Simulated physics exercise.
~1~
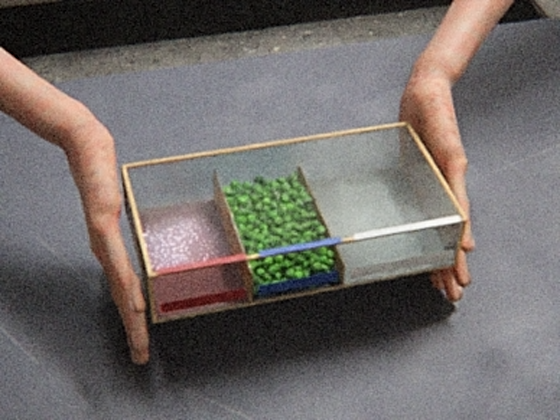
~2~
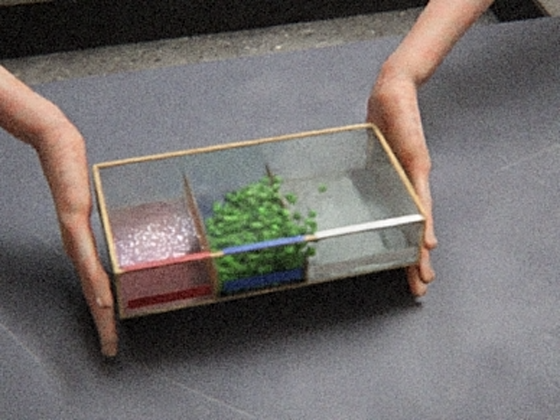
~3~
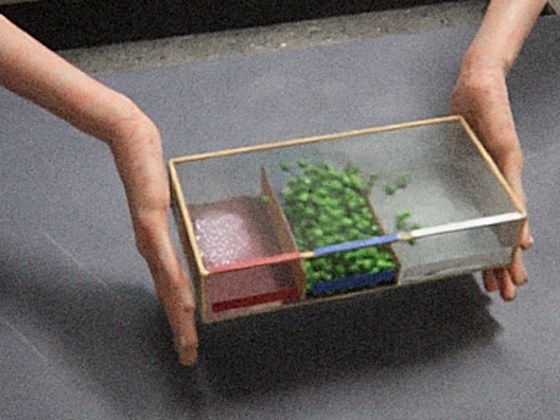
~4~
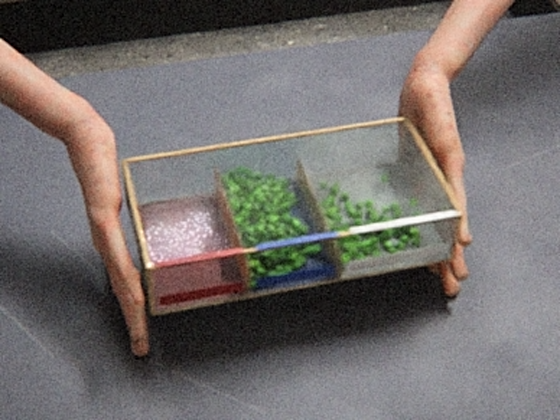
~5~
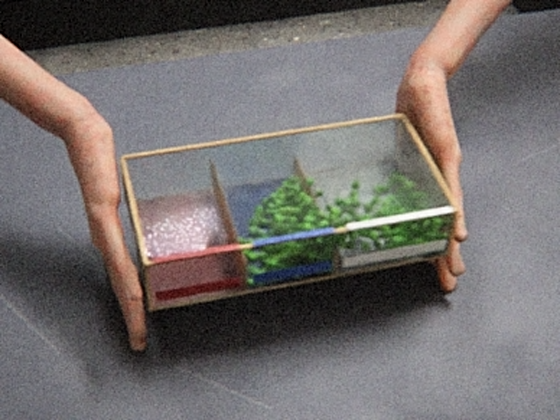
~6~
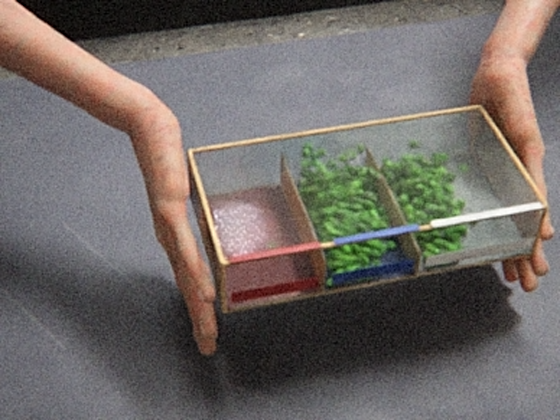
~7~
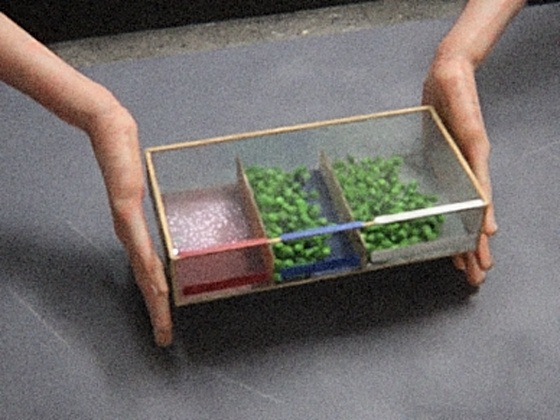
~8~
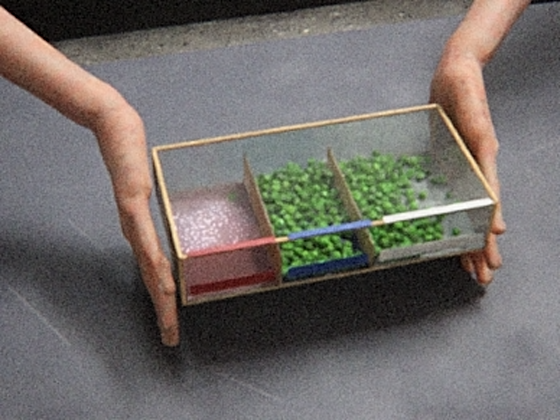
Green peas fill the middle, blue-marked section of a clear, lidded box that two hands hold by its ends above a dark gray surface. The hands shift the box left, then right, and the peas loosen and begin to hop toward the empty white-marked section. As the shaking continues from side to side, more peas spill over the right partition and scatter there. The movement eases, and the peas settle in the blue and white sections in roughly similar amounts, while the red-marked section at left still holds only its pale, speckled contents.
